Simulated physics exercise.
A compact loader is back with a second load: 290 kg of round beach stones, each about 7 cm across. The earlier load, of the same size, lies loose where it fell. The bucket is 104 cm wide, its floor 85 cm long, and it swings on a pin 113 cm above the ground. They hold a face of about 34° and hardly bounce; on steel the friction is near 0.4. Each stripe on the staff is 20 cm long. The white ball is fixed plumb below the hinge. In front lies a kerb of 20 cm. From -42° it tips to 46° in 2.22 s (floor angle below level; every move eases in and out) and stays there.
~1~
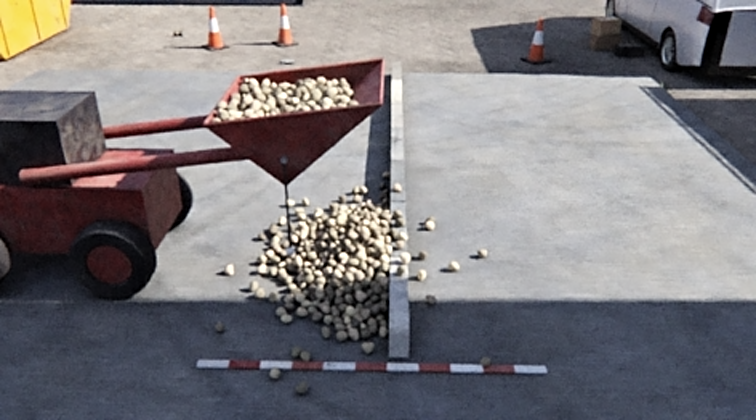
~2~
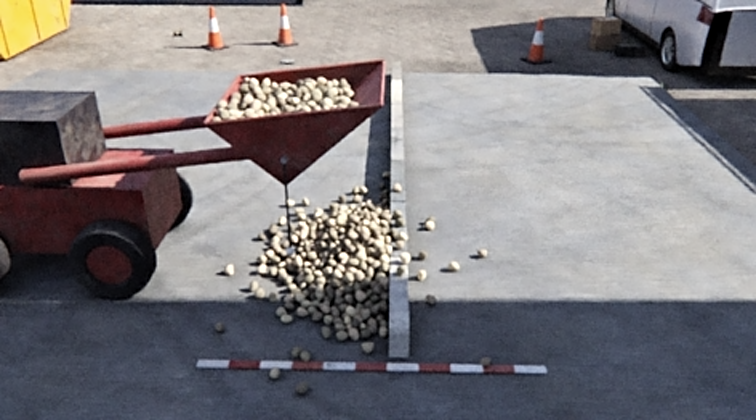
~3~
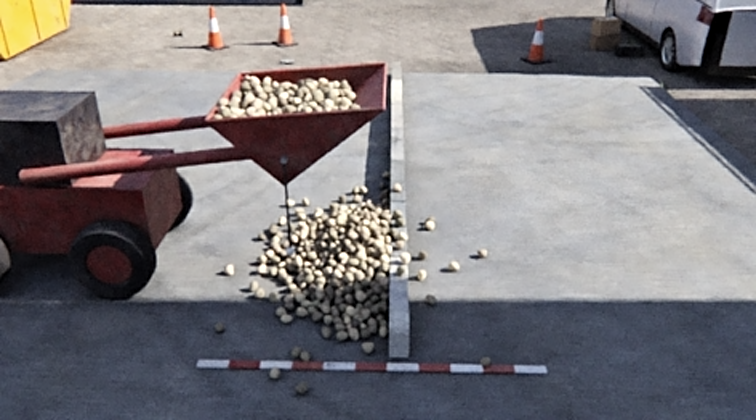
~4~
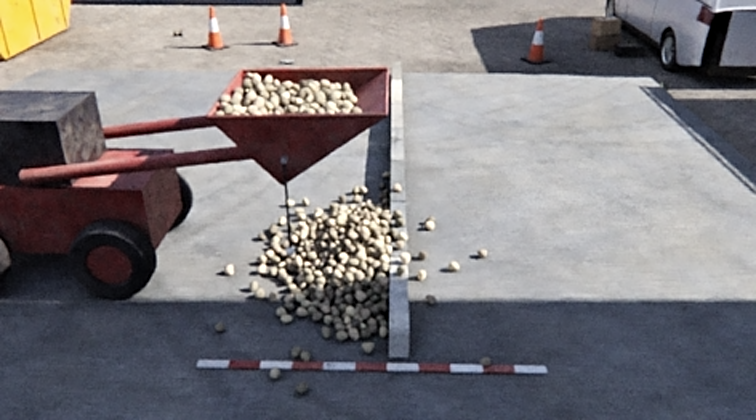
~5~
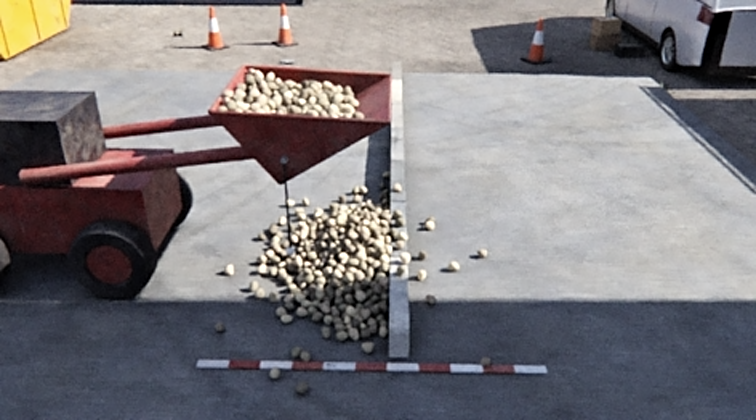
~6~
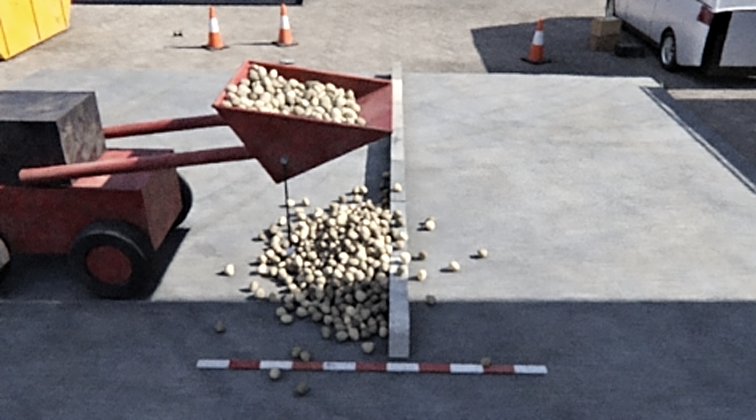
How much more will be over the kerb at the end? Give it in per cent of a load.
Roughly 60 per cent of a load more.
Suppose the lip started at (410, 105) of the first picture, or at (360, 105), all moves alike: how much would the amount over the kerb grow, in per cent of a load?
Near 90 per cent from the first place, 40 from the second.
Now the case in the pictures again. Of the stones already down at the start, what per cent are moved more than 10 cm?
Roughly 5 per cent of them.
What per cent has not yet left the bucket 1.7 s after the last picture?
It holds some 0 per cent.
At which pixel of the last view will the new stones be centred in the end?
Around (422, 252).
Then, 1.1 s after the last picture the floor is at 32°; in per cent of one load, 87 in the bucket, 112 on this side of the kerb, 2 over the kerb; the foremost stones are at (444, 265).
Then, 1.7 s after the last picture the floor is at 46°; in per cent of one load, 2 in the bucket, 149 on this side of the kerb, 49 over the kerb; the foremost stones are at (531, 263).
Then, 2.1 s after the last picture the floor is at 46°; in per cent of one load, 0 in the bucket, 141 on this side of the kerb, 59 over the kerb; the foremost stones are at (580, 258).
Then, 4.5 s after the last picture the floor is at 46°; in per cent of one load, 0 in the bucket, 139 on this side of the kerb, 61 over the kerb; the foremost stones are at (615, 255). Net gain over the kerb, 60.
